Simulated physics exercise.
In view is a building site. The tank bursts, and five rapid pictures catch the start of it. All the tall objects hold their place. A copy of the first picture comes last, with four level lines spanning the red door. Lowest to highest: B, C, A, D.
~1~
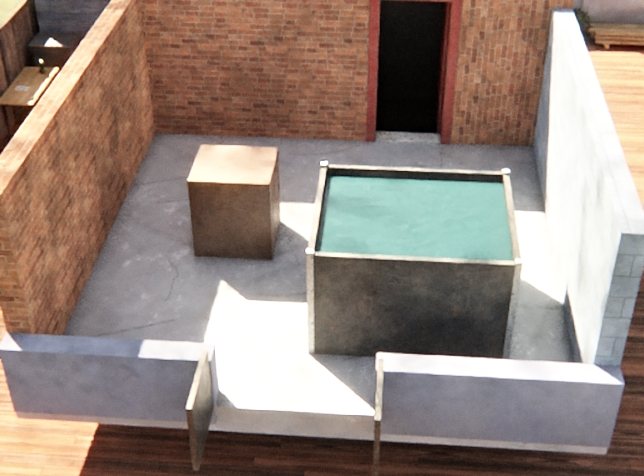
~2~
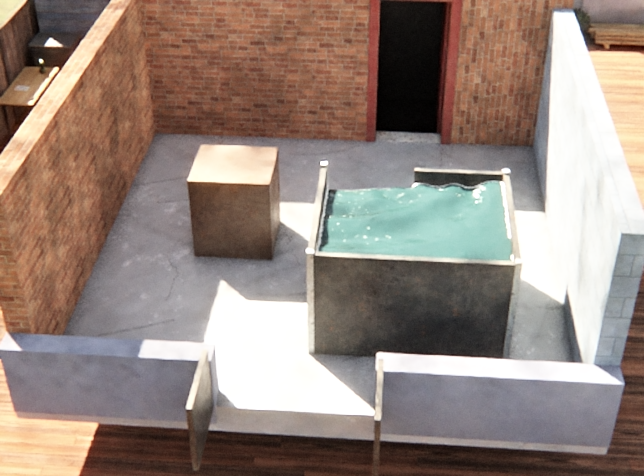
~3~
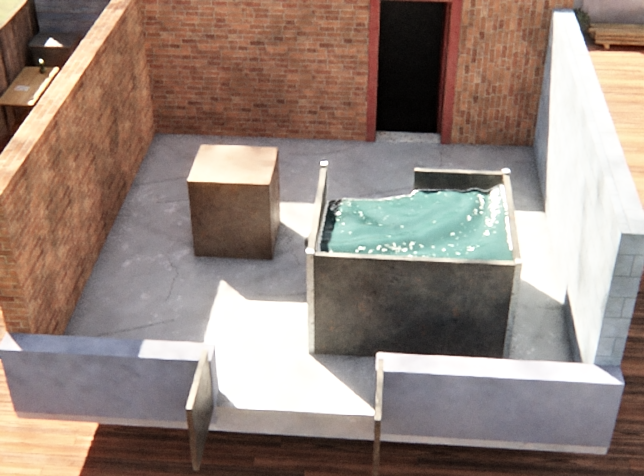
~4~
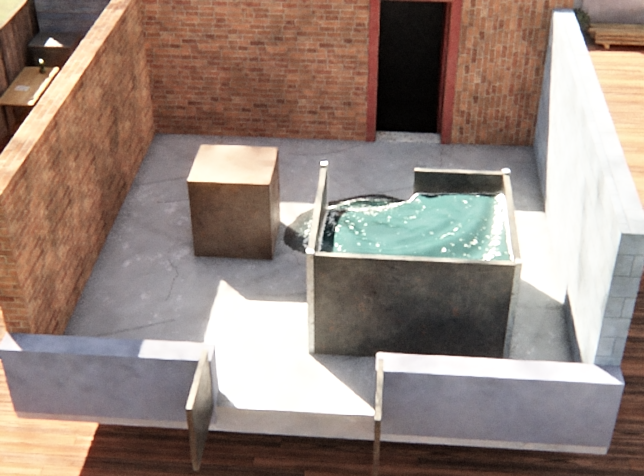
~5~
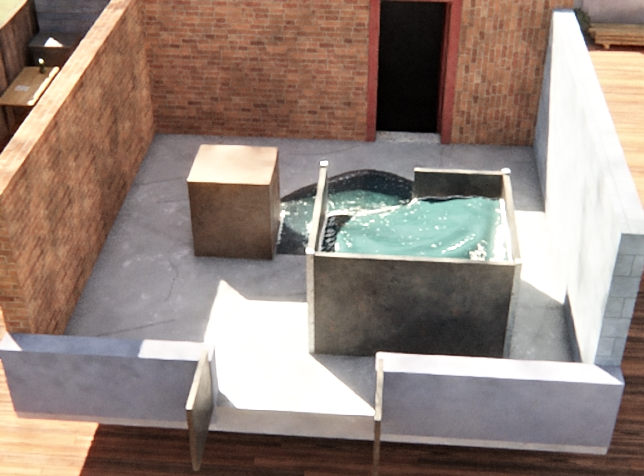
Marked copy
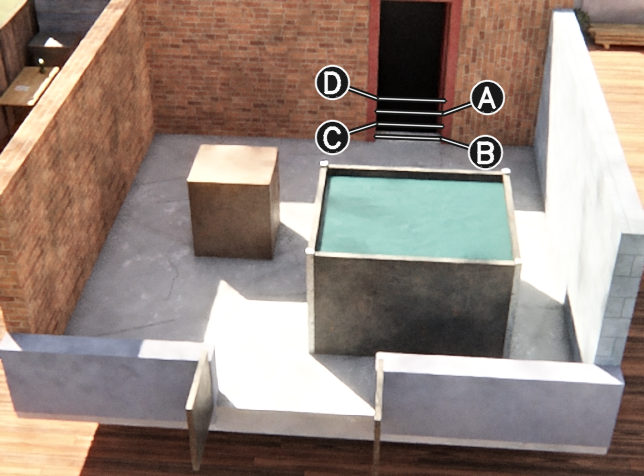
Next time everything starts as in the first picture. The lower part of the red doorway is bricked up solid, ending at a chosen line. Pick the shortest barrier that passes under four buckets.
Take A.
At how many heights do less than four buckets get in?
Two of the four.
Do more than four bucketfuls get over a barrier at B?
Yes, it does.
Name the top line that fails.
That is line C.
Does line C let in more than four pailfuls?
Yes, that goes wrong.
On the marked copy, A at (410, 112); B at (408, 137); C at (409, 125); D at (410, 99); from the bottom up B, C, A, D.
If A is chosen, a splash gets over, under a bucket.
If B is chosen, dozens of bucketfuls pour in.
If C is chosen, about 14 bucketfuls get in.
If D is chosen, nothing gets over.
